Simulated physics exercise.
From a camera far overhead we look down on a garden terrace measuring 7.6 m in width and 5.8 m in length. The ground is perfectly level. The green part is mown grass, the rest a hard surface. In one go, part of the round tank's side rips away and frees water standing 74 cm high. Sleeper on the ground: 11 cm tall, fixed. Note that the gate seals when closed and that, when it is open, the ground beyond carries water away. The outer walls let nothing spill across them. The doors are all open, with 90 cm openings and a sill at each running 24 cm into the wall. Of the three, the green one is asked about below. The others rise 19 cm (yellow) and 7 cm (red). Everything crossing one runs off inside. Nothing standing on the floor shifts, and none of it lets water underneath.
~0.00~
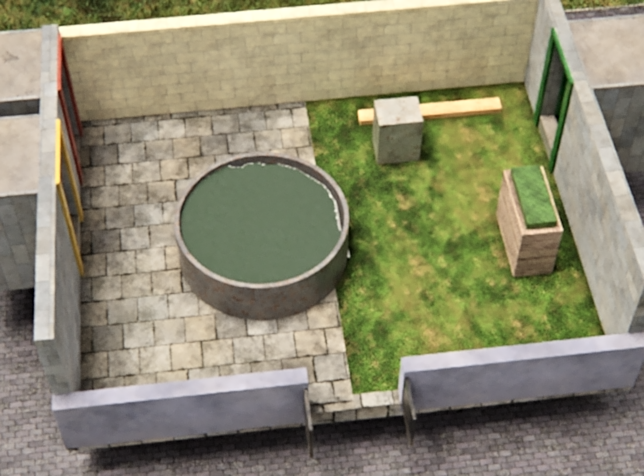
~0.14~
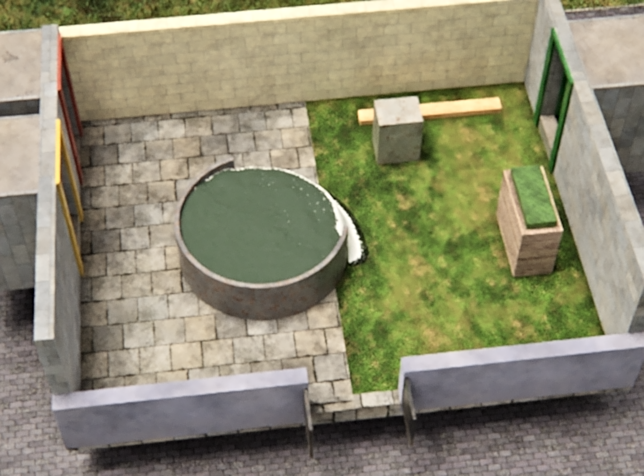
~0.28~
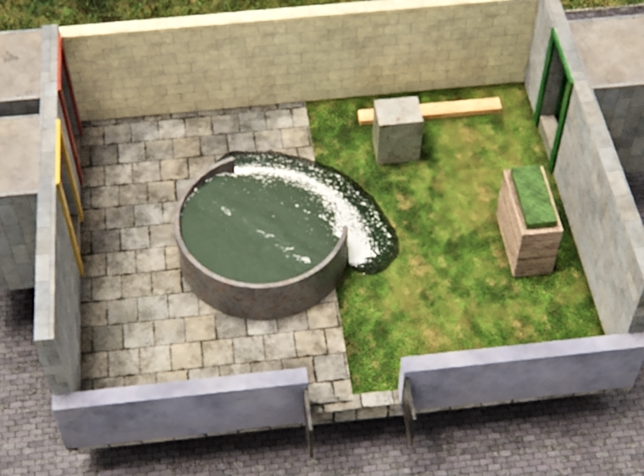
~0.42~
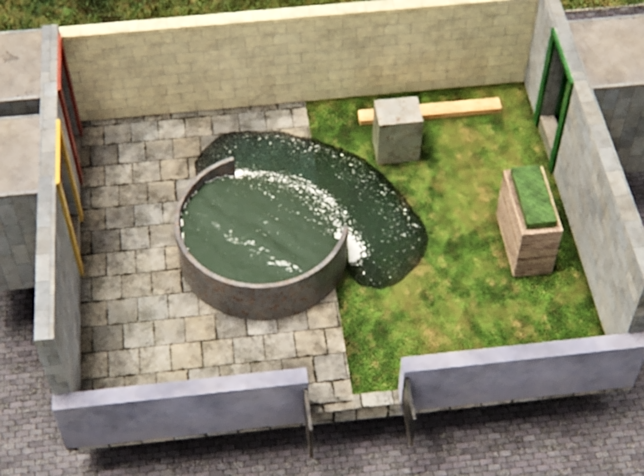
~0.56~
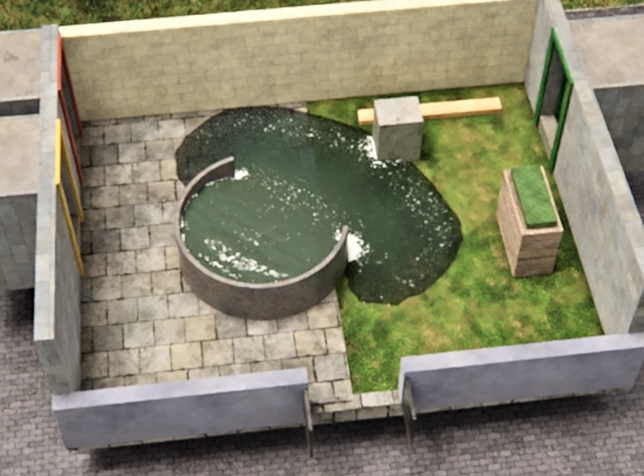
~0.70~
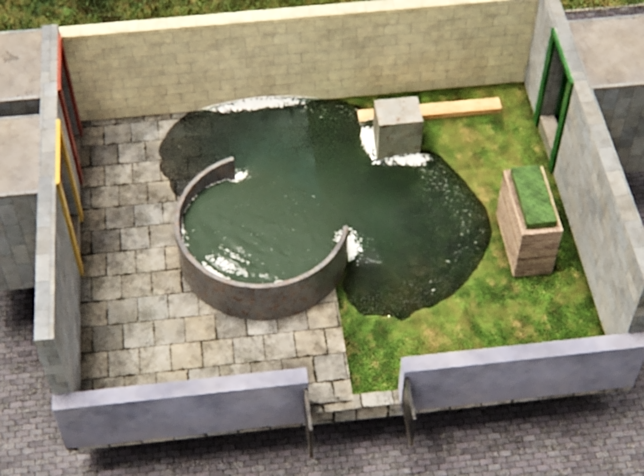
Dark green water bursts from the round tank's far side and spreads across paving and grass.
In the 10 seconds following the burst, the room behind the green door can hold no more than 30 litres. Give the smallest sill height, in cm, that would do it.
I would say 20 cm.
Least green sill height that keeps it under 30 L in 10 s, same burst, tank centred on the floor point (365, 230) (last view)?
You'd need some 32 cm.
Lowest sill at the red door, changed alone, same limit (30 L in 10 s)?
For red: Close to 11.5 cm.
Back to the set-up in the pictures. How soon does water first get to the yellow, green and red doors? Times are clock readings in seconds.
Yellow at 3.0 s, green at 1.6 s, red at 2.0 s.
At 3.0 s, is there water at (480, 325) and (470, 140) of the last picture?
Taking them as asked: Awash, then awash.
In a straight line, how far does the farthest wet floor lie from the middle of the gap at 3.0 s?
Roughly 4.4 metres.
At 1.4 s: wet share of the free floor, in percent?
About 40 per cent.
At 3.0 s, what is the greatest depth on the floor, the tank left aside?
About 40 cm.
After 1.4 s water covers 40 % of the floor, deepest (41 cm) near (336, 99); it has not reached the green door.
After 3.0 s water covers 60 % of the floor, deepest (40 cm) near (512, 84); 24 cm at the green door, 0 litres in over its 26 cm sill.
After 10.0 s water covers 100 % of the floor, deepest (14 cm) near (107, 355); 7 cm at the green door, 6 litres in over its 26 cm sill.
At the green door as built, the water arrived by 1.7 s and peaked near 31 cm at 3.4 s.
With a sill of 17.5 cm, 49 litres would have come in within the 10 s; with 23.5 cm, 12 litres. So under 30 litres takes about 20 cm.
